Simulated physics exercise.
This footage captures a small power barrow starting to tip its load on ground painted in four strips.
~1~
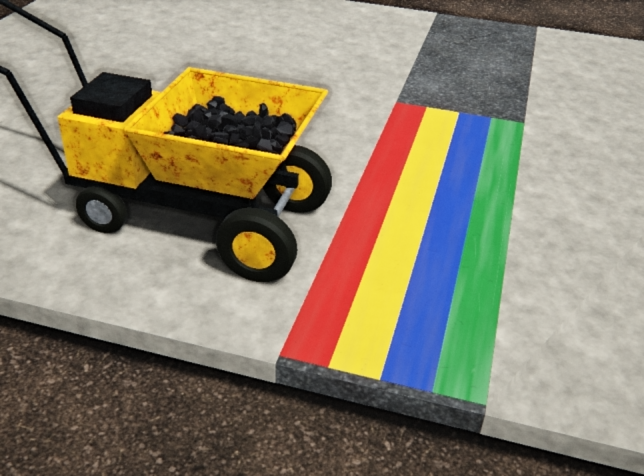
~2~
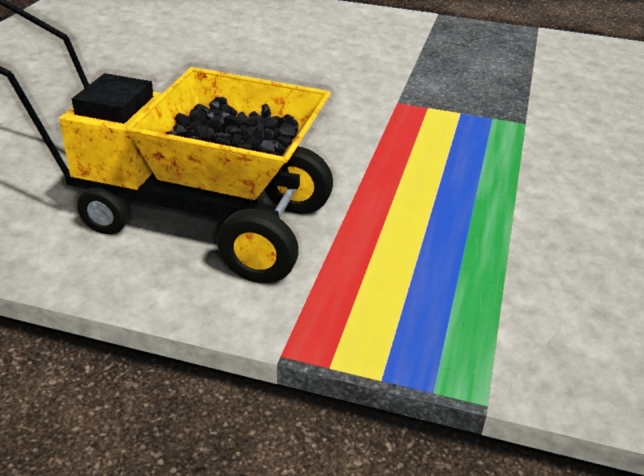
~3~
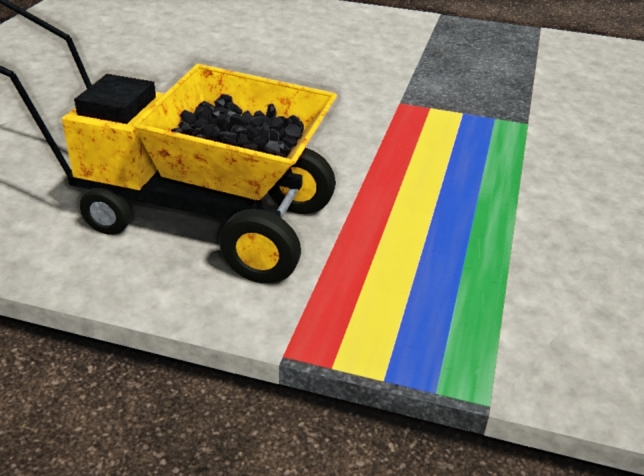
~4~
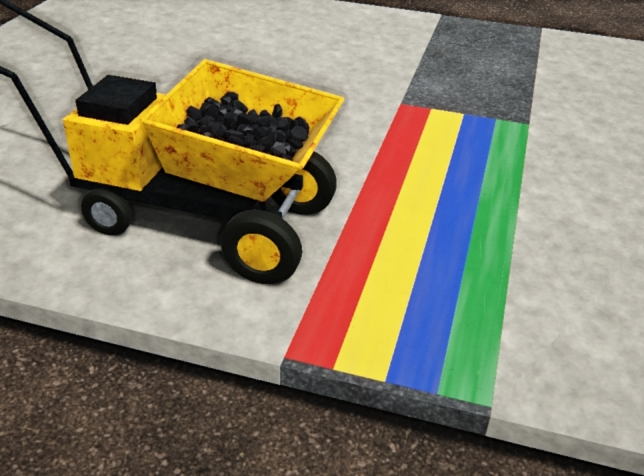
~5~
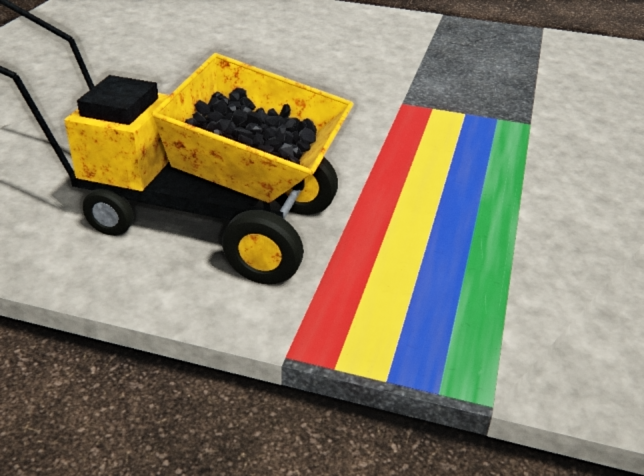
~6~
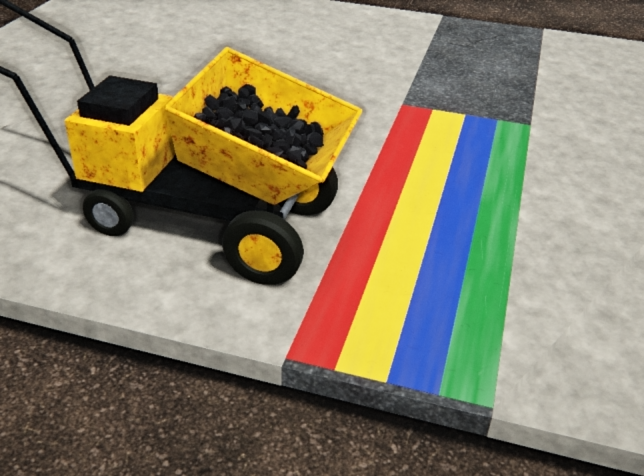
A yellow skip full of black lumps on a small barrow started out level, then gradually tilted forward to the right, toward ground painted in red, yellow, blue and green strips.
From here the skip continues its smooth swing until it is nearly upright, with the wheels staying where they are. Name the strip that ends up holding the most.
Yellow.
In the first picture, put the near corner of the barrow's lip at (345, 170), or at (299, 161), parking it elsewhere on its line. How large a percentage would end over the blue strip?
Roughly 30 per cent, and 30 per cent.
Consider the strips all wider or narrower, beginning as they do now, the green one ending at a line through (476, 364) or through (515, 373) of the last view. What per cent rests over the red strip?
I'd put it at some 0 % for the first and some 0 % for the second.
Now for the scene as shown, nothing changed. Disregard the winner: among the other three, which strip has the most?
Second comes the blue one.
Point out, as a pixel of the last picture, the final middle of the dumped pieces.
Somewhere around (413, 265) in the last picture.
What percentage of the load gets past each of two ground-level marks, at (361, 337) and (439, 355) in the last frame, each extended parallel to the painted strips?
In order, some 70 % then some 10 %.
Just after the last frame, skip tipped steeply; every one in the skip.
A moment on, skip tipped steeply; almost all in the skip; just a few over the yellow strip.
Further on, skip tipped right over; roughly half in the skip; roughly a quarter over the yellow strip; roughly a quarter over the blue strip; about a tenth over the green strip; just a few off the paint.
When it is over, skip tipped right over; roughly a quarter in the skip; just a few over the red strip; roughly a third over the yellow strip; roughly a quarter over the blue strip; about a tenth over the green strip; just a few off the paint.
